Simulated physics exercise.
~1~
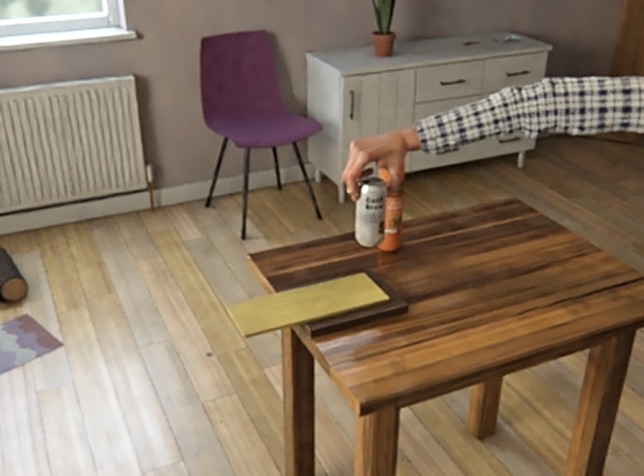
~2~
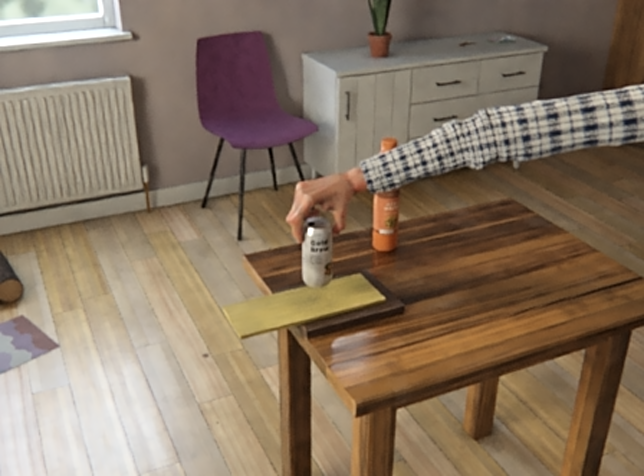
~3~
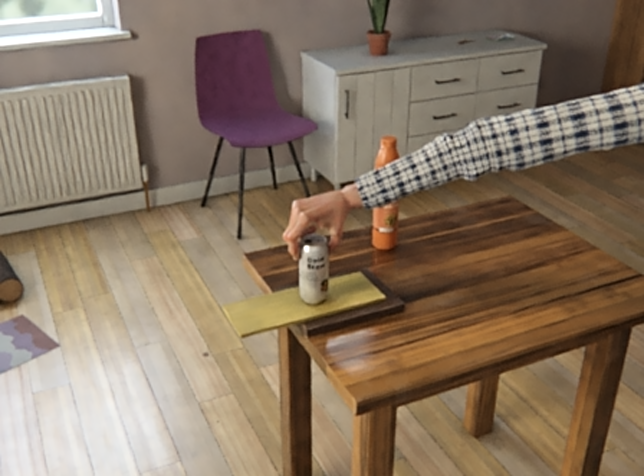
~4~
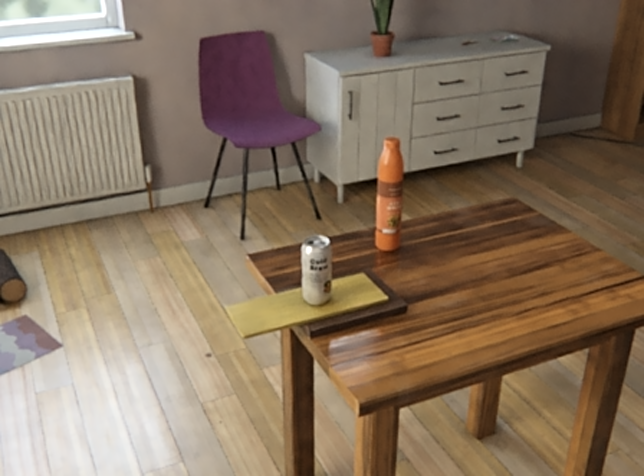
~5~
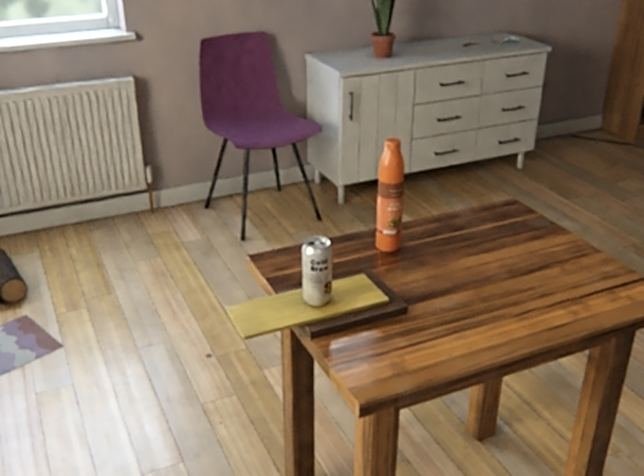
A yellow board juts out past the left end of a dark wooden table, resting on a brown slab, in a room seen from slightly above by a gently swaying camera. An orange bottle stands towards the back of the table, with a purple chair, a radiator and a pale cabinet behind. A hand in a checked sleeve holds a white can beside the bottle, then carries it left and towards the viewer. It sets the can upright on the board, lets go and withdraws. The board stays balanced, and everything remains in place.
